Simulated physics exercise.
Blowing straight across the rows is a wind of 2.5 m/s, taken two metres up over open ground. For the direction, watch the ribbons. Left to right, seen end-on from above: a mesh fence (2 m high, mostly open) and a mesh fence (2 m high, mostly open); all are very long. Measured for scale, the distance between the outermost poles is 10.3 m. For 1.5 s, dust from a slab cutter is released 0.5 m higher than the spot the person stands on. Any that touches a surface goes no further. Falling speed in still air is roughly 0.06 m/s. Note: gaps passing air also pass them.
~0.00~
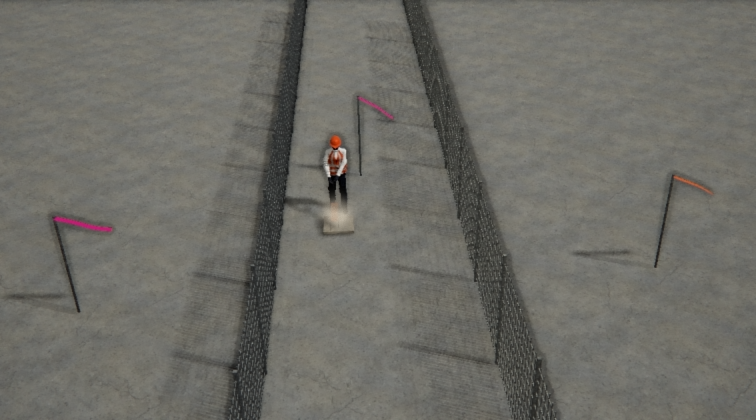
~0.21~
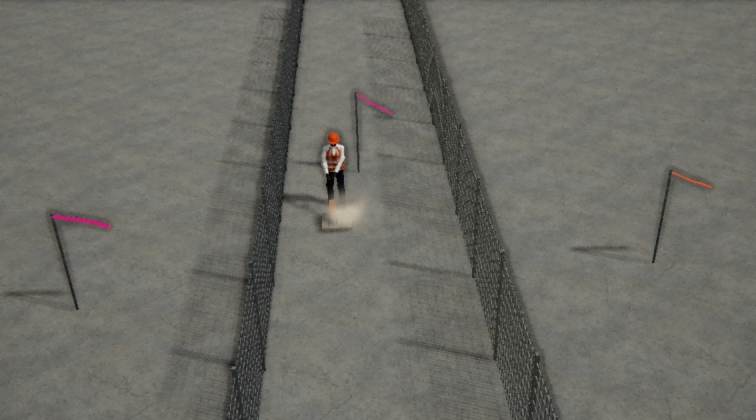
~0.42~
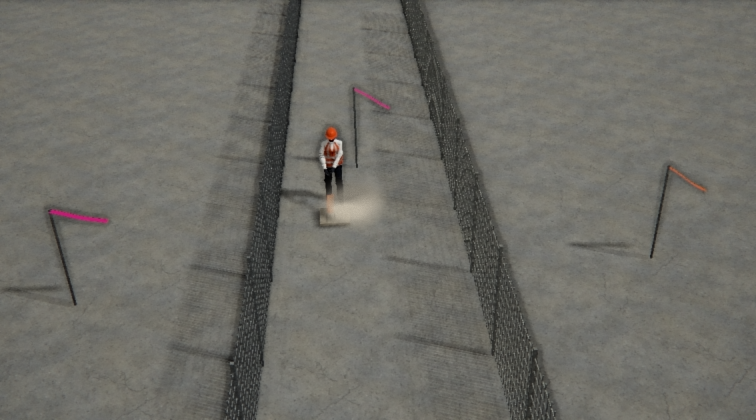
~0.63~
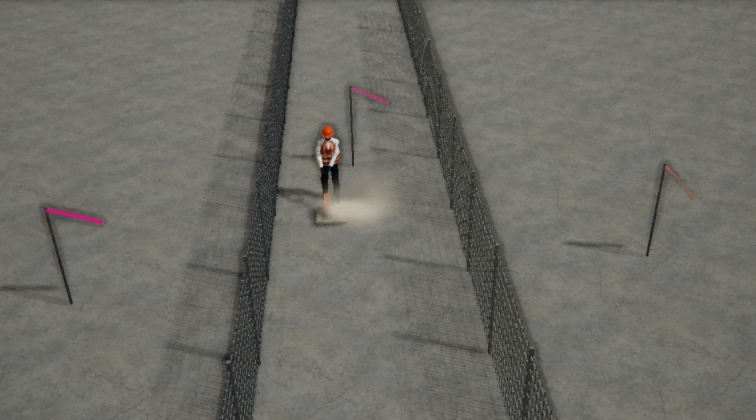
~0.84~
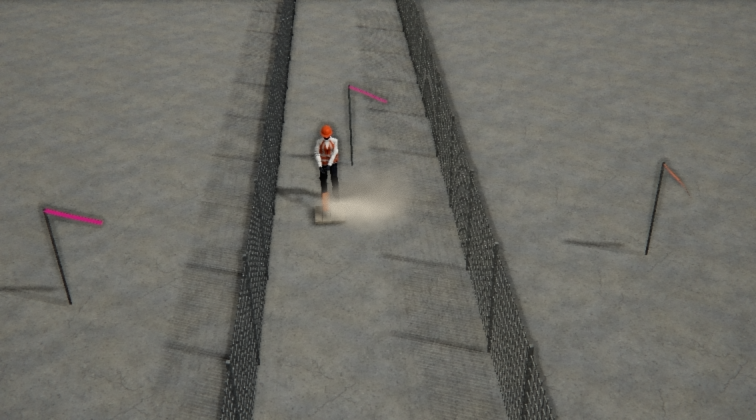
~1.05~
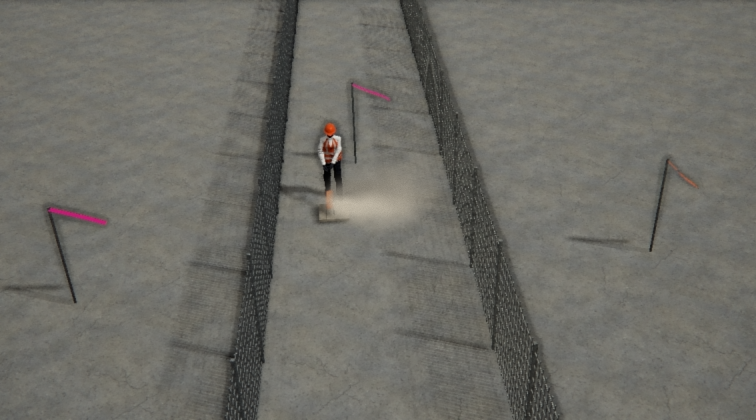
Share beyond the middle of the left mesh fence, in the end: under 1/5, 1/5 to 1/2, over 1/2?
Under 1/5.
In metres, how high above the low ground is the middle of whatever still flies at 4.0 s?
Somewhere near 0.8 metres, I'd say.
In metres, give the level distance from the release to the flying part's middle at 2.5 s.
Around 2.0 metres.
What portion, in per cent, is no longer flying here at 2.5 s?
Roughly 5 per cent.
After 2.5 s, 6 % is no longer flying here, and 0 % is beyond the left mesh fence; the middle of what still flies is 0.6 m above the low ground, near (444, 192).
After 4.0 s, 19 % is no longer flying here, and 0 % is beyond the left mesh fence; the middle of what still flies is 0.8 m above the low ground, near (544, 175).
After 8.0 s, 32 % is no longer flying here, and 0 % is beyond the left mesh fence.
After 20.0 s, 75 % is no longer flying here, and 0 % is beyond the left mesh fence.
After 45.0 s, 100 % is no longer flying here, and 0 % is beyond the left mesh fence.
